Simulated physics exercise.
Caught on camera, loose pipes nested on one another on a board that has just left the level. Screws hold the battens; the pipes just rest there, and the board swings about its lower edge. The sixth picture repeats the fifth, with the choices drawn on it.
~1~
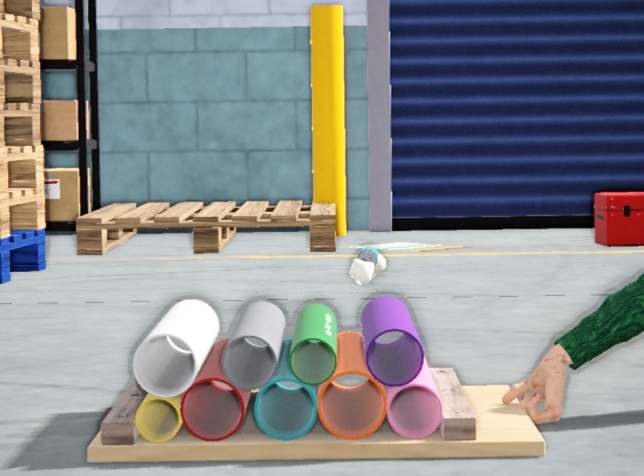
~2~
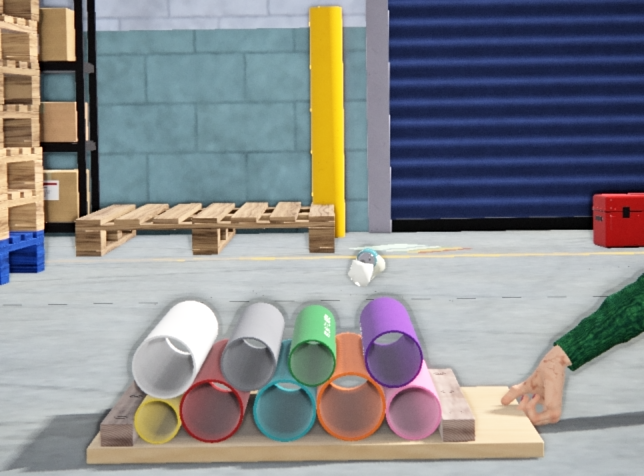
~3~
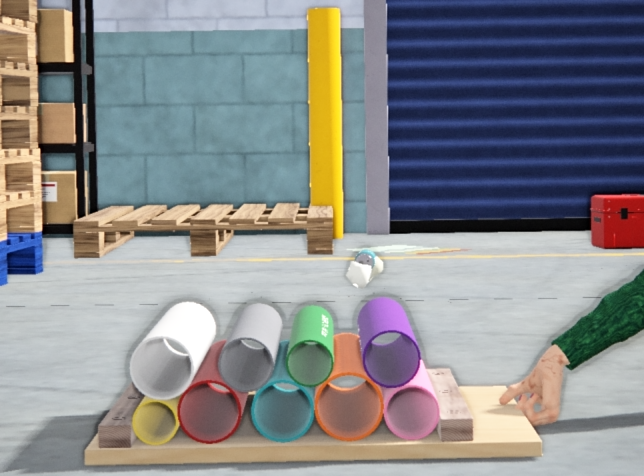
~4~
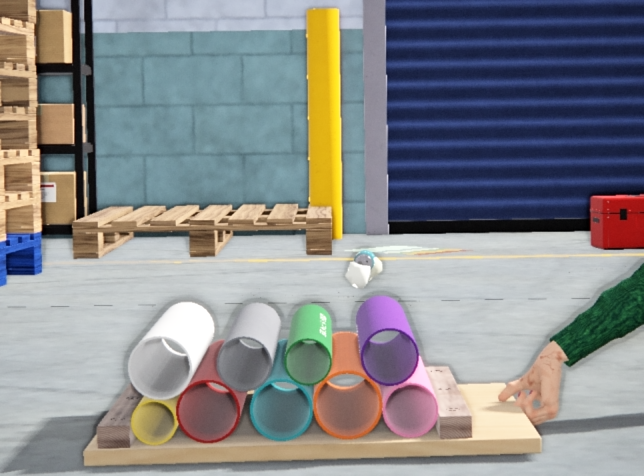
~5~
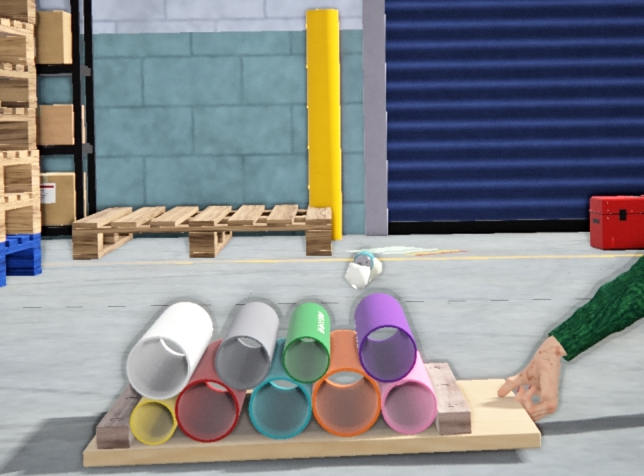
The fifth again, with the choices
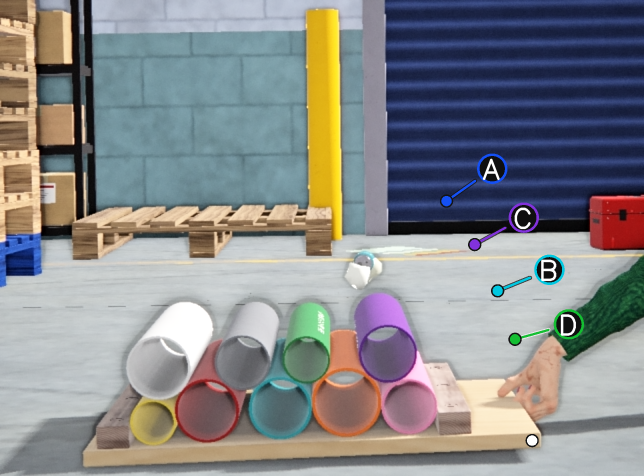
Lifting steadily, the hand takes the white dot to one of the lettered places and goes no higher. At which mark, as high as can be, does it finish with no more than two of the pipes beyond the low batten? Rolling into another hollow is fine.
No higher than C.
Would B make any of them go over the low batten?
Yes, at B.
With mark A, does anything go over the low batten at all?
At A: Yes.
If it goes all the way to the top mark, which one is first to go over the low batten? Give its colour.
It is the white one.
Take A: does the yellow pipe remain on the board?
Yes, with A.
On the marked copy, A at (446, 201); B at (498, 291); C at (475, 245); D at (515, 339); the white dot at (532, 441).
With C. Early on, board at 16°.
Further on, board at 28°.
At the end, board at 28°, one over the low batten (white).
As for the rest, A three over the low batten (white, green, grey); B one over the low batten (white); D one over the low batten (white).
